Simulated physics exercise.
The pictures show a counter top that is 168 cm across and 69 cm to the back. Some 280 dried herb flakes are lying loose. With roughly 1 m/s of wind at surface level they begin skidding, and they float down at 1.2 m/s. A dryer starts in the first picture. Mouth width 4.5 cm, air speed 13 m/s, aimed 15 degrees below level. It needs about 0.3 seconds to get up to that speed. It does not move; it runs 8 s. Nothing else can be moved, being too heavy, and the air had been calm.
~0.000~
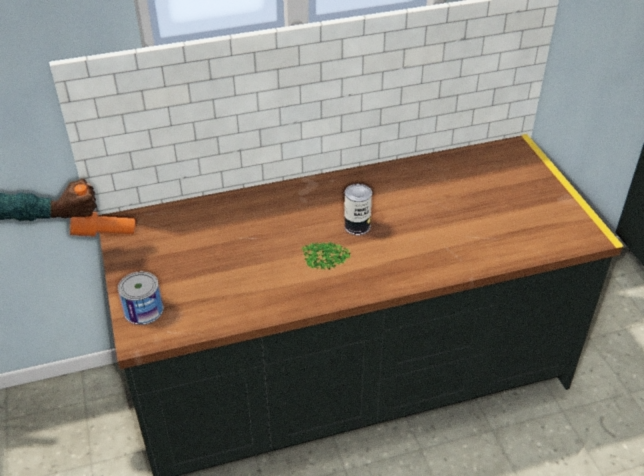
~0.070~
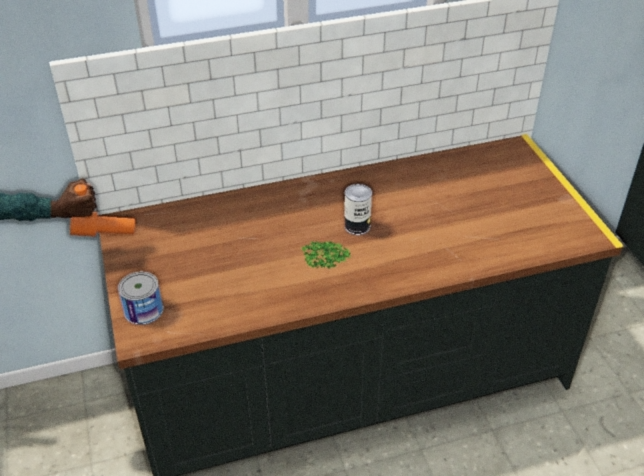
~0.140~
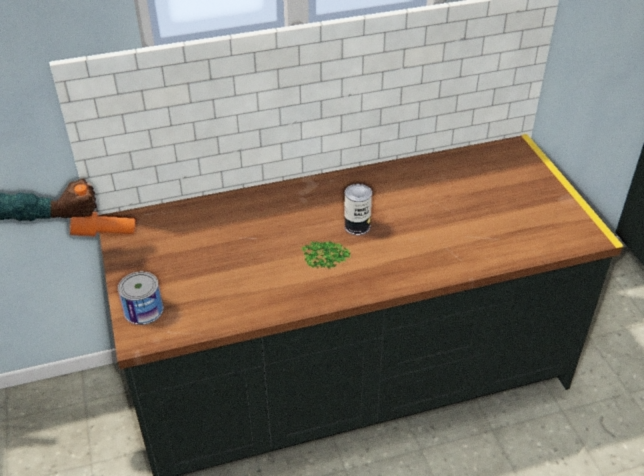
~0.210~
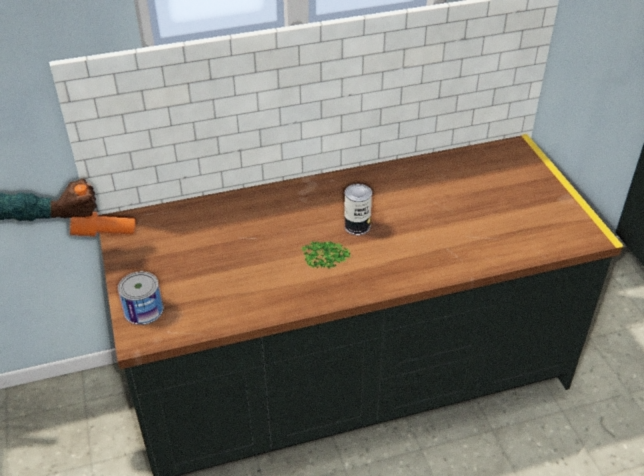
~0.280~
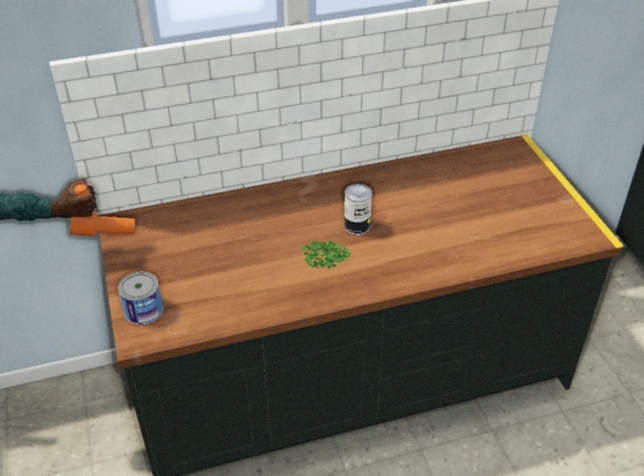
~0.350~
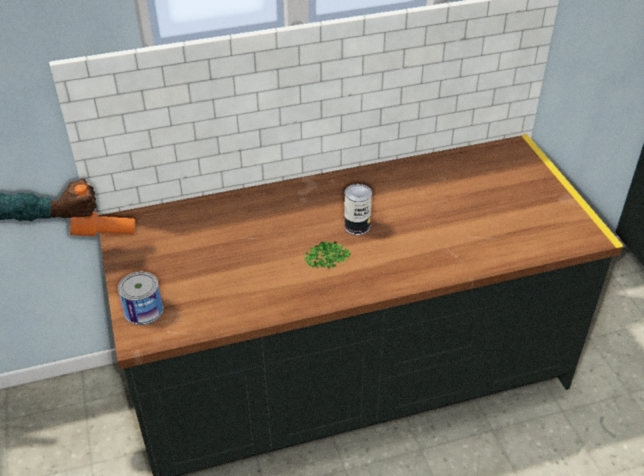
On a wooden counter, an orange dryer points at green flakes that barely stir.
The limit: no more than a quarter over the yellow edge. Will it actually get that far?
No, threshold not crossed.
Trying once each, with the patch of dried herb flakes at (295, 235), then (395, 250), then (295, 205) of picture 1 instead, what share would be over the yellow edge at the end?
50 %, 40 %, 100 %.
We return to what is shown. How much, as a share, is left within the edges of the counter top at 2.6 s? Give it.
Estimate: Near 0 percent.
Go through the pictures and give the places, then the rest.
In the first picture, the middle of the dried herb flakes is near (325, 256), none has stirred yet and the mouth of the dryer is at (134, 227).
In the second picture, the middle of the dried herb flakes is near (325, 254), none has stirred yet and the yellow edge is centred on (571, 186).
In the third picture, the middle of the dried herb flakes is near (325, 254), none has stirred yet, the top of a tin is at (358, 193) and the top of a tin is at (138, 286).
In the fourth picture, the middle of the dried herb flakes is near (325, 254) and none has stirred yet.
In the fifth picture, the middle of the dried herb flakes is near (325, 254) and none has stirred yet.
In the sixth picture, the middle of the dried herb flakes is near (328, 254), the farthest in sight from the dryer is at (349, 257) and about 10 % have left their places.
After 1.6 s, 6 % are on the move or not yet settled, 6 % are over the yellow edge.
After 2.6 s, 0 % are on the move or not yet settled, 8 % are over the yellow edge.
After 4.4 s, 0 % are on the move or not yet settled, 8 % are over the yellow edge.
After 8.0 s, at the end, 8 % are over the yellow edge.
